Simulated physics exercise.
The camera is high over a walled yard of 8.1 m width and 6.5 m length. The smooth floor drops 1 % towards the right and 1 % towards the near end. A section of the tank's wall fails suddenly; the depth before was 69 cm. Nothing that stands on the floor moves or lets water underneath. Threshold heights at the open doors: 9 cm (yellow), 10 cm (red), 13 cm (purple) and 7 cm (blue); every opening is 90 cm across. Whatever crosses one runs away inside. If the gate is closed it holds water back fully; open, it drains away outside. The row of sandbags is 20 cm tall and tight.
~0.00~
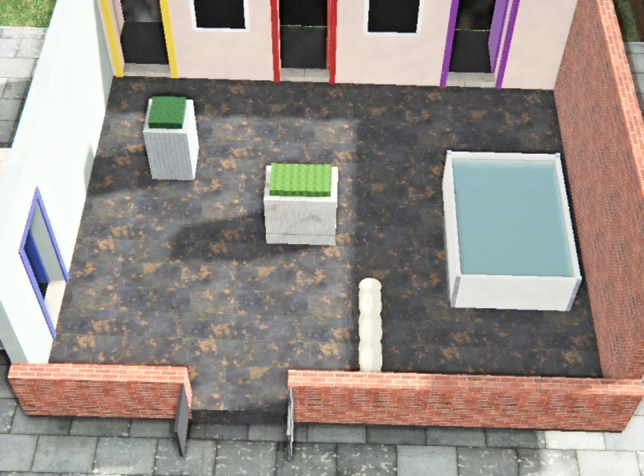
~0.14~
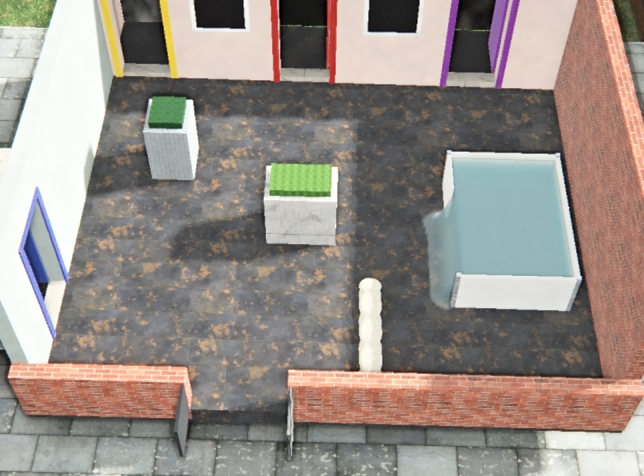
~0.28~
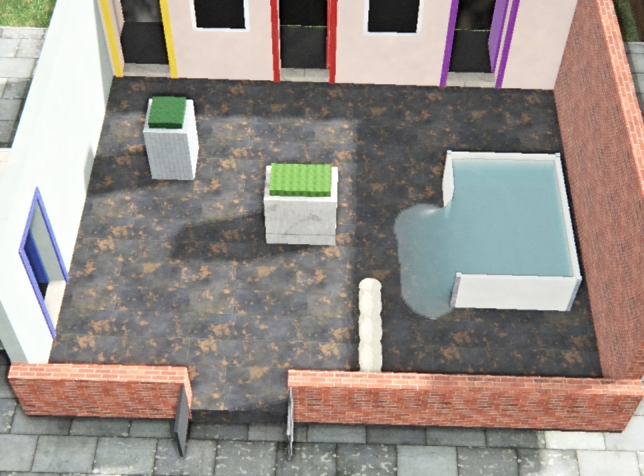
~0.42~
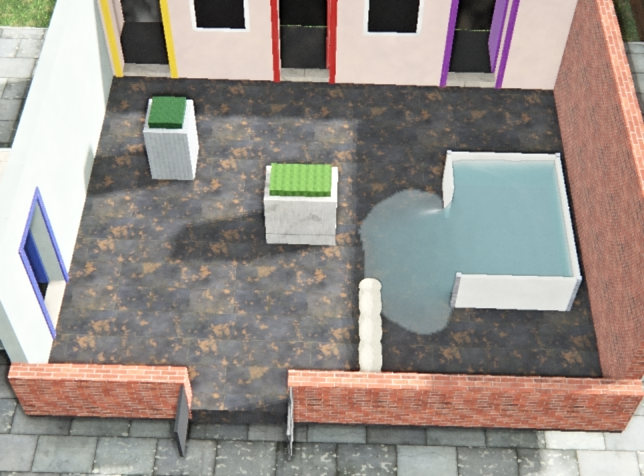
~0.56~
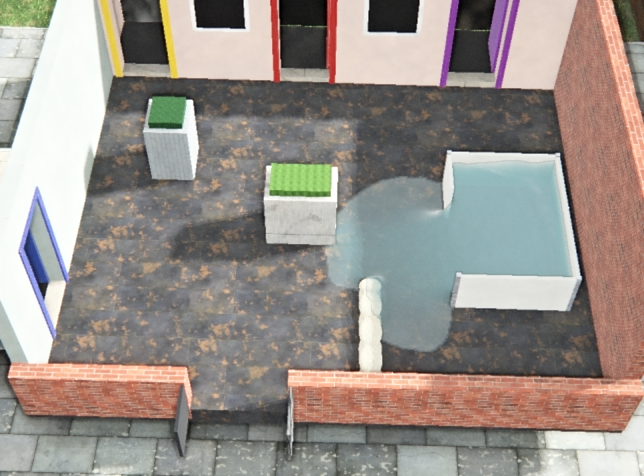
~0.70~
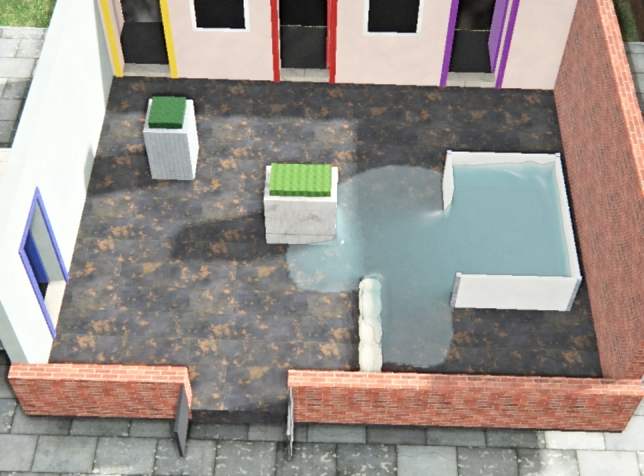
At the start, still water fills a white-walled tank at the right of a walled yard with two green-topped blocks. Part of the tank's left side opens and water pours out, spreading leftward across the dark floor in a widening pool, reaching the low pale barrier and the nearer block's base.
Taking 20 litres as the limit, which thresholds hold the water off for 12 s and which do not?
Within that time: At the yellow door it does not reach the limit; at the red door it stays under the limit; at the purple door it stays under the limit; at the blue door it exceeds the limit.
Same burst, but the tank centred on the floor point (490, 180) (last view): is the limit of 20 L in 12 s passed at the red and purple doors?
Against that limit: Red not over, purple not over.
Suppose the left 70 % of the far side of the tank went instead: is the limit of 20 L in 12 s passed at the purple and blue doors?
Then: Purple past it, blue not over.
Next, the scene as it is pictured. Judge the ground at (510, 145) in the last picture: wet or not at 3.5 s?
It is not reached.
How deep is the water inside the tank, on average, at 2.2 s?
Some 29 cm.
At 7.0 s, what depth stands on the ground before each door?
Depths in cm: Yellow 5, red 4, purple 3, blue 6.
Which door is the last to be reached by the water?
Last comes the purple one.
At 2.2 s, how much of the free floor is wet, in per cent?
About 55 per cent.
After 1.4 s water covers 25 % of the floor and is deepest (43 cm) near (381, 295); yellow door not reached, red door not reached, purple door not reached, blue door not reached.
After 2.2 s water covers 55 % of the floor and is deepest (33 cm) near (395, 400); yellow door not reached, red door not reached, purple door not reached, blue door 12 cm at the sill, 3 L in.
After 3.5 s water covers 75 % of the floor and is deepest (26 cm) near (43, 389); yellow door 3 cm at the sill, 0 L in, red door 9 cm at the sill, 1 L in, purple door not reached, blue door 16 cm at the sill, 58 L in.
After 7.0 s water covers 90 % of the floor and is deepest (14 cm) near (597, 407); yellow door 5 cm at the sill, 0 L in, red door 4 cm at the sill, 2 L in, purple door 3 cm at the sill, 0 L in, blue door 6 cm at the sill, 112 L in.
After 12.0 s water covers 100 % of the floor and is deepest (11 cm) near (597, 407); yellow door 2 cm at the sill, 0 L in, red door 4 cm at the sill, 2 L in, purple door 8 cm at the sill, 0 L in, blue door 2 cm at the sill, 112 L in.
